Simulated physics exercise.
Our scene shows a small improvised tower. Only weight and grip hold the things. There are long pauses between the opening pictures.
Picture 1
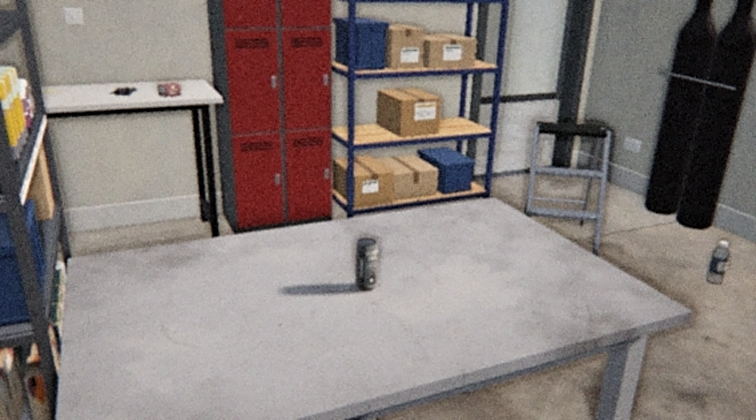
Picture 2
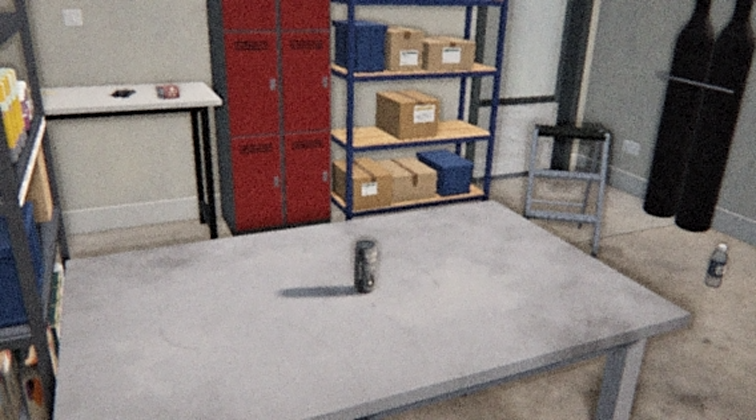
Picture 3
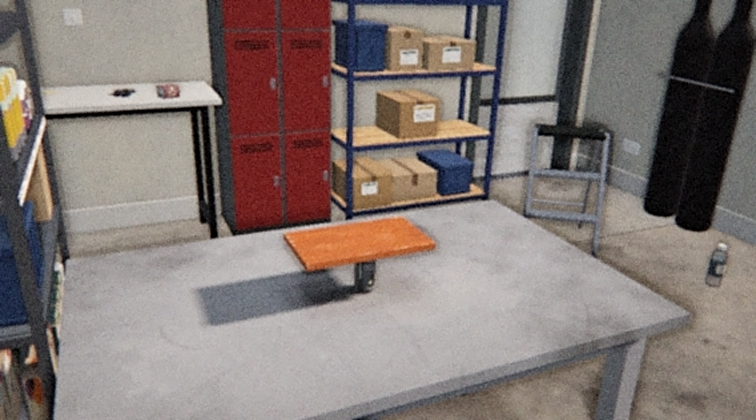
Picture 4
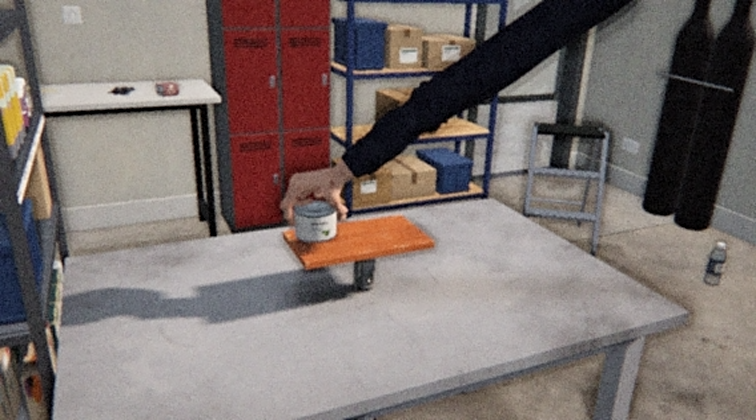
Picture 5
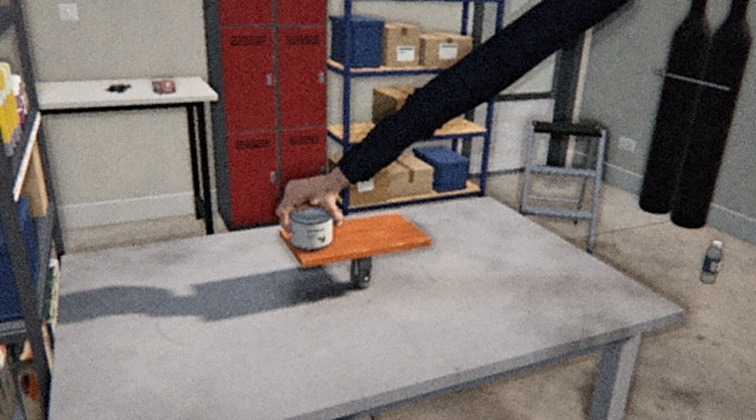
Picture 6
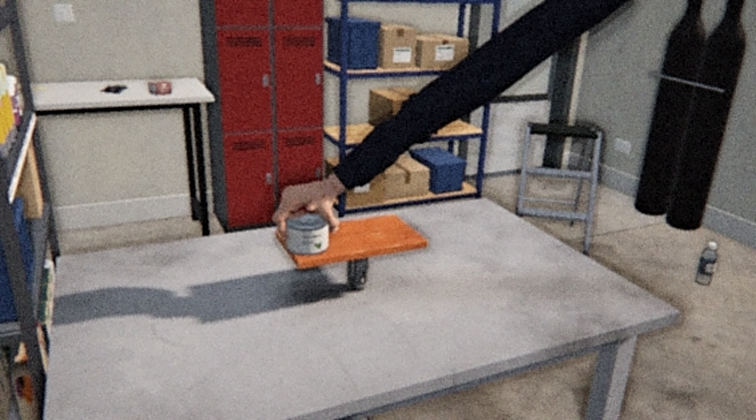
In a garage-like workshop, a slightly raised view looks across a grey table towards red lockers and blue shelving stacked with boxes. A small dark can stands mid-table, then an orange board lies across it, with a ladder and bottle to the right. A dark-sleeved arm from the upper right lowers a pale tub onto the board's left end and keeps hold, while the camera shifts slightly.
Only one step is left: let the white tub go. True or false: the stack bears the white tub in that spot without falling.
False.
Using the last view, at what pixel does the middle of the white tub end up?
Around (277, 290).
Then, 0.40 s on from there, white tub now fallen; orange board turned 30° from how it was put.
Then, 0.50 s on from there, orange board turned 51° from how it was put.
Then, 0.70 s on from there, orange board turned 48° from how it was put.
Then, 1.20 s on from there, orange board turned 44° from how it was put.
In the end, fallen, white tub; toppled in the stack, orange board; grey can unmoved. At the end, from the last picture's camera, white tub near (277, 290). The stack gives way.
